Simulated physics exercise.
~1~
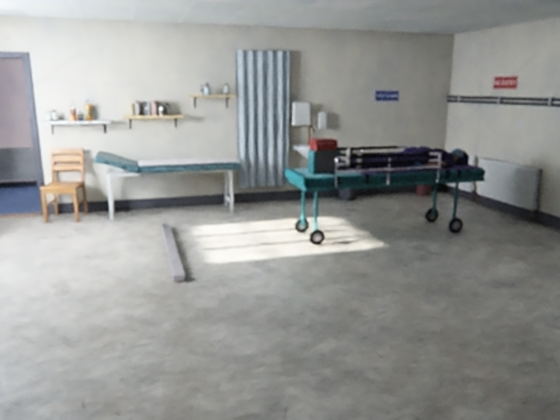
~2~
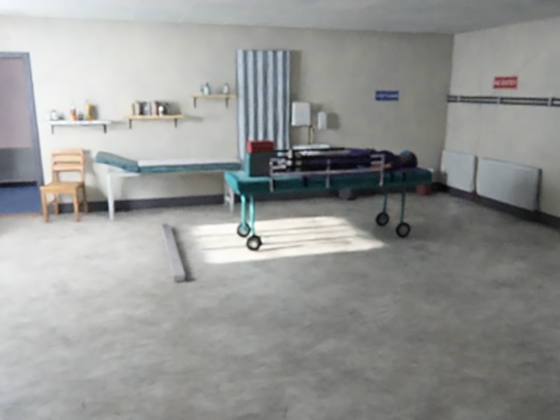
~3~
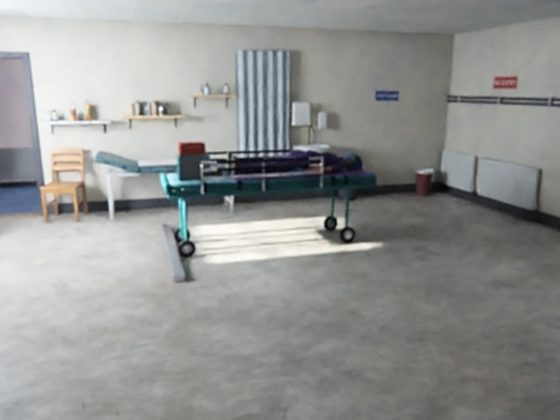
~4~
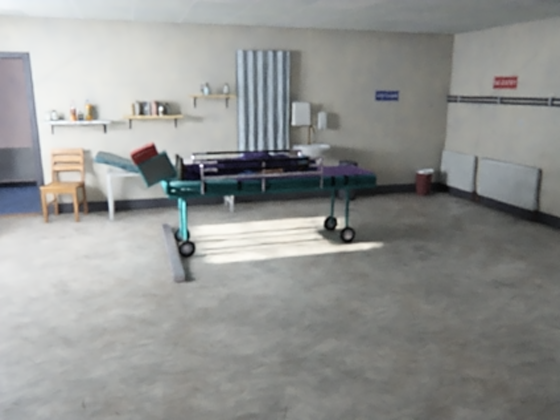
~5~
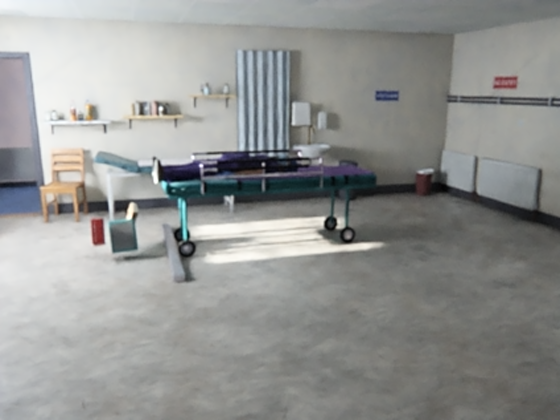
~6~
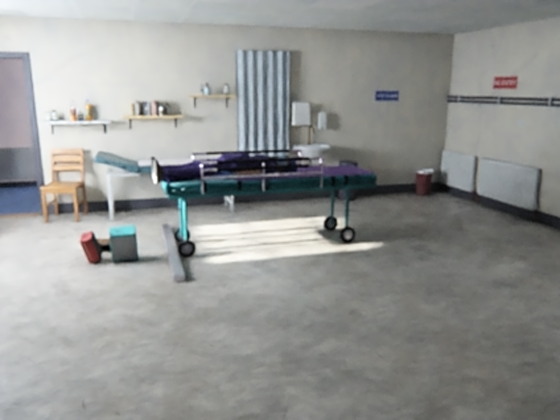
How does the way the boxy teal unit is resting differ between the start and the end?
At the start it stands upright on the trolley, but by the end it is lying on its side on the floor.
